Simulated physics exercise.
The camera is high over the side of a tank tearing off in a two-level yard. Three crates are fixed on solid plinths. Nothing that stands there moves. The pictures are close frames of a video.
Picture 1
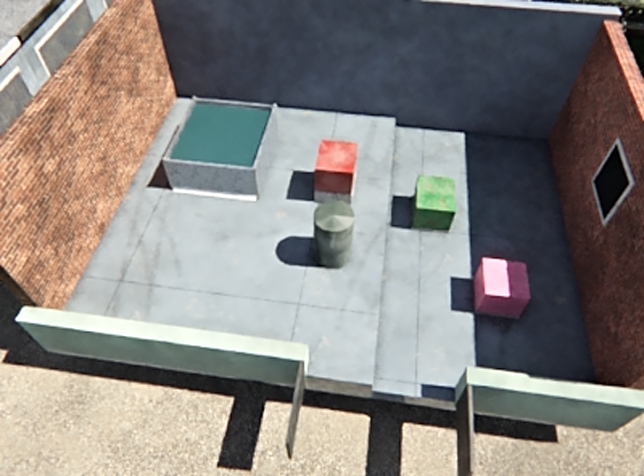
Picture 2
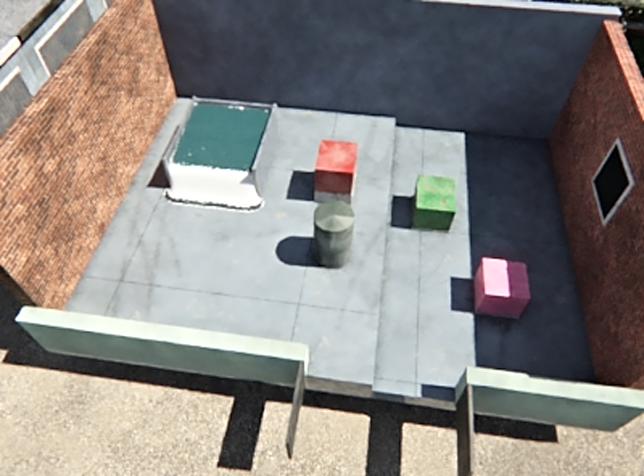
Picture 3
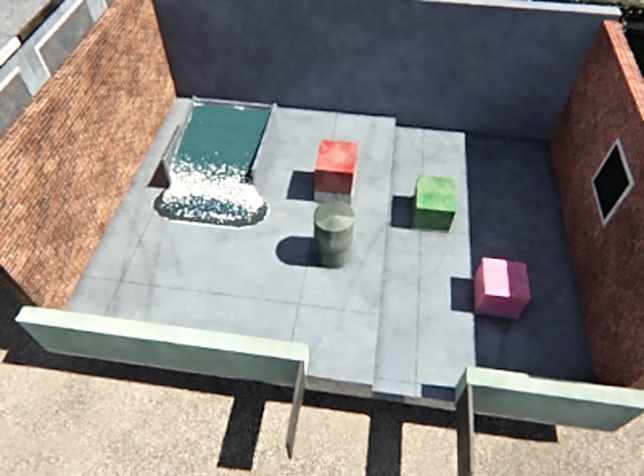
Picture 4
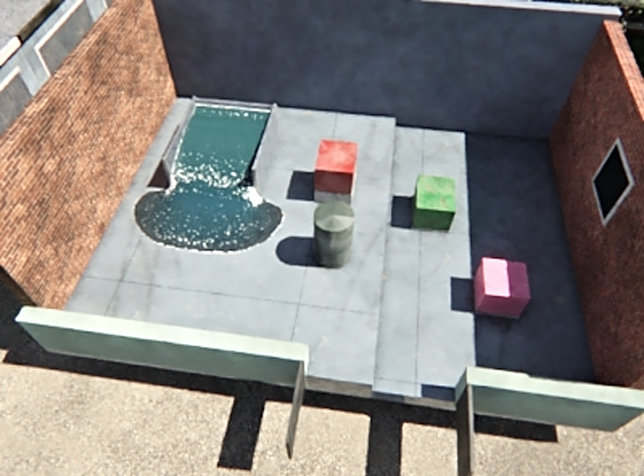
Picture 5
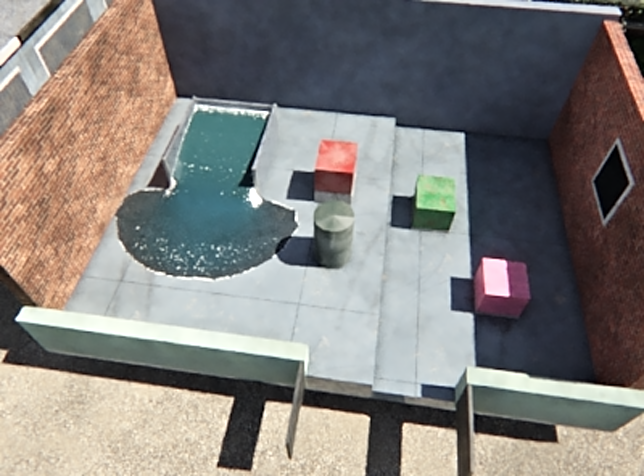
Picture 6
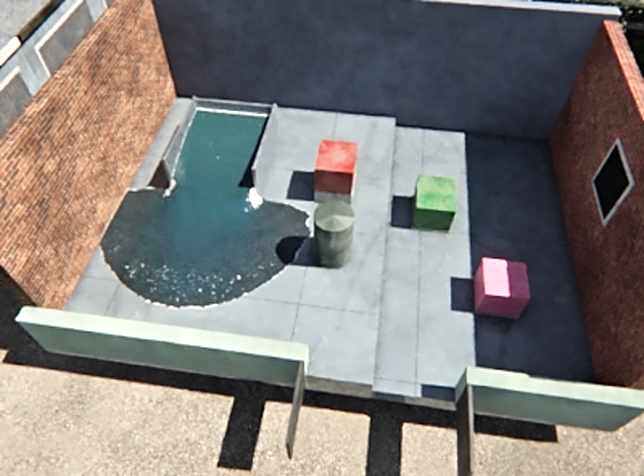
The footage shows a walled yard with red, green and pink blocks and a grey cylinder, where water bursts from the near side of a tank at left and spreads across the paving in a widening, rounded pool.
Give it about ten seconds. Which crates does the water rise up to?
The green crate is soaked; the pink crate is soaked; the red crate keeps dry.
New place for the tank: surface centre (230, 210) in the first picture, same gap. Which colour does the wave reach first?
First comes the one in pink.
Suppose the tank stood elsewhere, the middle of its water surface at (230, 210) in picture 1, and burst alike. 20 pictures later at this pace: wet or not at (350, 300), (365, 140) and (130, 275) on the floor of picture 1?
One after the other: Awash, no water, wet.
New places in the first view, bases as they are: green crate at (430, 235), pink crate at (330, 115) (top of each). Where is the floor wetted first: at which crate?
I say the crate marked green.
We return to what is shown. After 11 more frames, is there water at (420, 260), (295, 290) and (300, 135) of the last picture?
In turn: Dry, covered, not flooded.
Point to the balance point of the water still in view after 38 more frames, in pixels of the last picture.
Around (285, 251).
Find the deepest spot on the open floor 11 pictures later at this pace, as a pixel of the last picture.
Around (56, 324).
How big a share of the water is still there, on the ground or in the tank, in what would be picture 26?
Some 96 per cent.
A moment on, water covers 25 % of the floor; the green crate not reached, the pink crate not reached, the red crate not reached.
Next, water covers 30 % of the floor; the green crate not reached, the pink crate not reached, the red crate not reached.
Then, water covers 40 % of the floor; the green crate not reached, the pink crate water round its plinth, the red crate water round its plinth.
Later, water covers 65 % of the floor; the green crate water round its plinth, the pink crate water round its plinth, the red crate water round its plinth.
In the end, water covers 90 % of the floor; the green crate was topped, the pink crate was topped, the red crate stayed above the water.
